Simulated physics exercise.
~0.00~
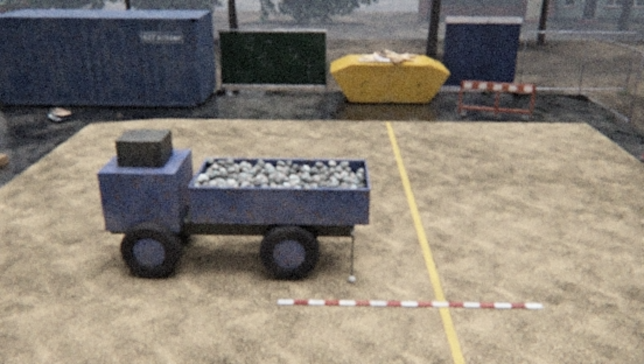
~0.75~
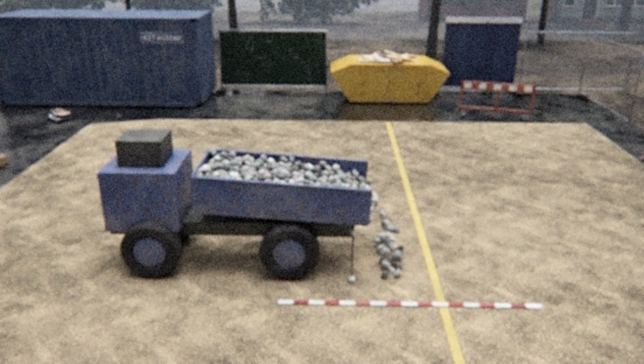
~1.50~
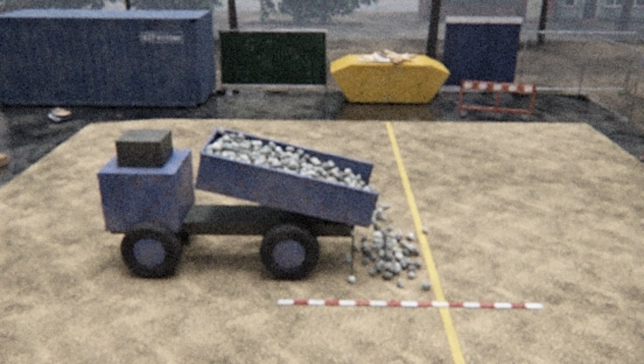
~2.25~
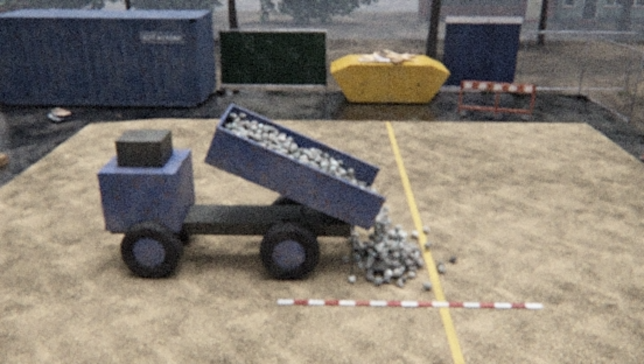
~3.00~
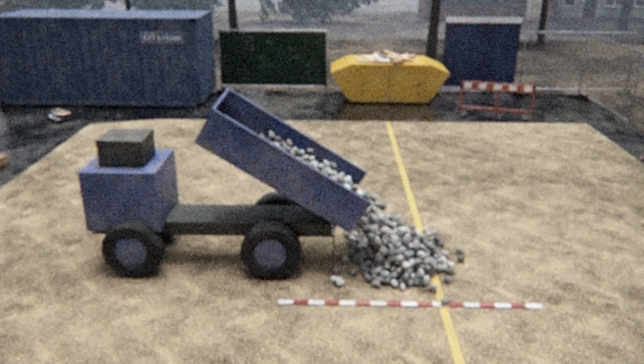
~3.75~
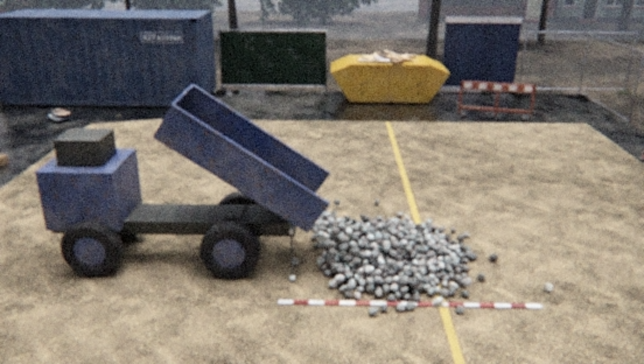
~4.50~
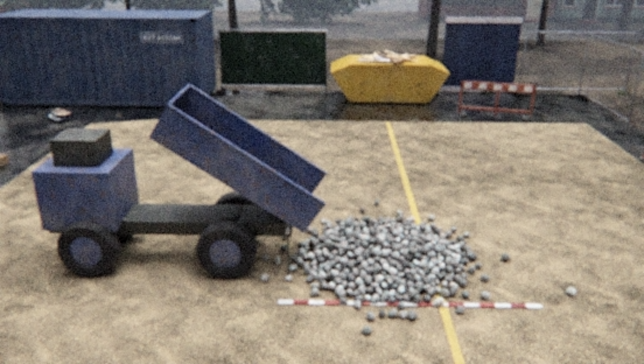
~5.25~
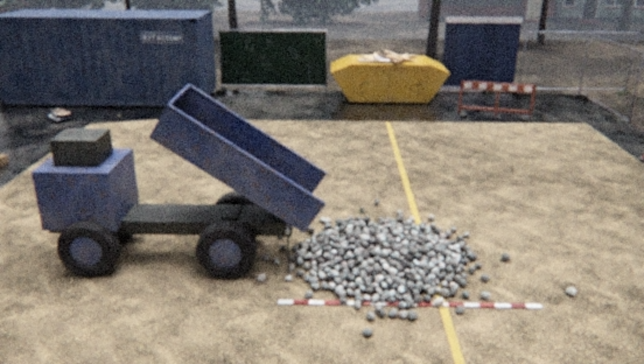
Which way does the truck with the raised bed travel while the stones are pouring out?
It moves to the left, away from the growing heap of stones.
We see a blue truck on sandy ground raise the front of its bed, spilling grey stones from the rear, then roll left as the rest pour out. The bed stays tilted and empty beside a low heap, mostly short of the yellow line with some stones past it.
